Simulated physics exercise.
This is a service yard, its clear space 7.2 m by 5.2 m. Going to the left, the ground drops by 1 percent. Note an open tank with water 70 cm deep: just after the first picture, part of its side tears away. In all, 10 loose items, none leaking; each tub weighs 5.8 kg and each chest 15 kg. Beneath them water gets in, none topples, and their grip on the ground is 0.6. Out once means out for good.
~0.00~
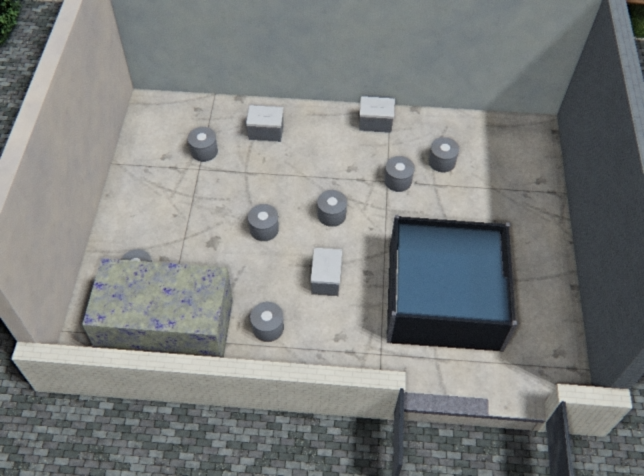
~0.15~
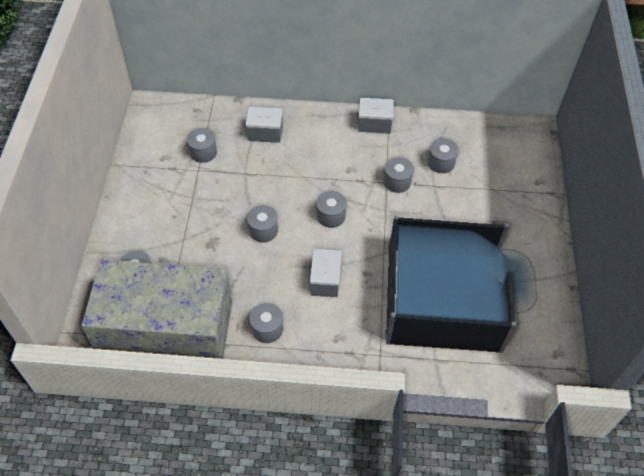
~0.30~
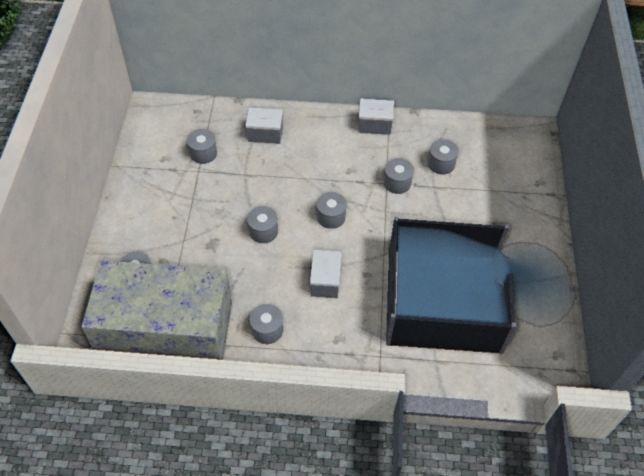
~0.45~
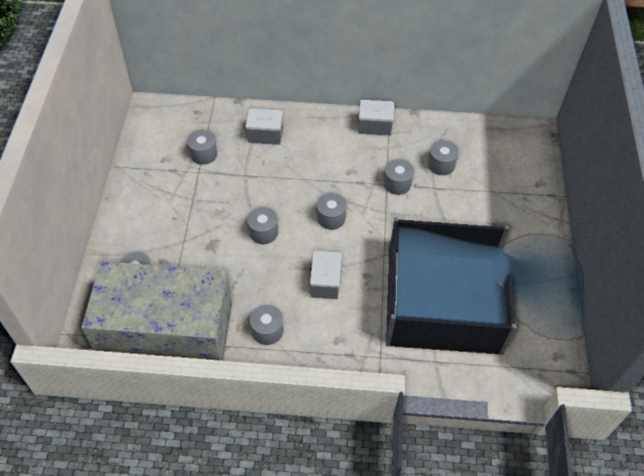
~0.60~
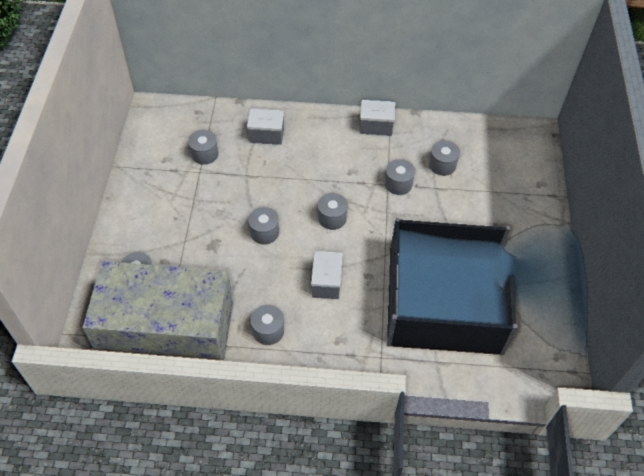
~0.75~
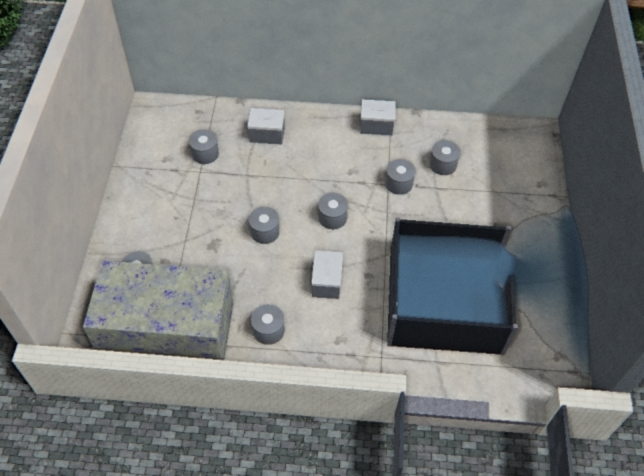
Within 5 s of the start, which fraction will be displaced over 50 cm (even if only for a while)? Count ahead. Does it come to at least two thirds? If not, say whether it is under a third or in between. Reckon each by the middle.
No, under a third.
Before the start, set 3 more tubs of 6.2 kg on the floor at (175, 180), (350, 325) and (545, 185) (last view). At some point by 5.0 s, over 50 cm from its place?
Outcome: Stays within first, stays within next, breaks the threshold last.
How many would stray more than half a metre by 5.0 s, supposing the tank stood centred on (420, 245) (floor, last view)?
Result: 2.
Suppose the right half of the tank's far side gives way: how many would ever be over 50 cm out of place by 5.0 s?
Result: 4 of them.
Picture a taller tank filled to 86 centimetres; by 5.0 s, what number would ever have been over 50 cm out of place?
Result: 2.
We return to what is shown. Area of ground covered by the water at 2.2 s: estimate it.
About 10.5 m2 is covered.
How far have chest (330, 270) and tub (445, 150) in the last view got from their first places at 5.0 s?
0 cm and 30 cm.
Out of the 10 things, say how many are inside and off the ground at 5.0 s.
Count: 1.
After 1.1 s 0 of 10 are over 50 cm from their spots; 0 afloat.
After 2.2 s 0 of 10 are over 50 cm from their spots; 0 afloat.
After 3.5 s 0 of 10 are over 50 cm from their spots; 0 afloat.
After 5.0 s 1 of 10 are over 50 cm from their spots, and 1 have been at some point; 1 afloat.
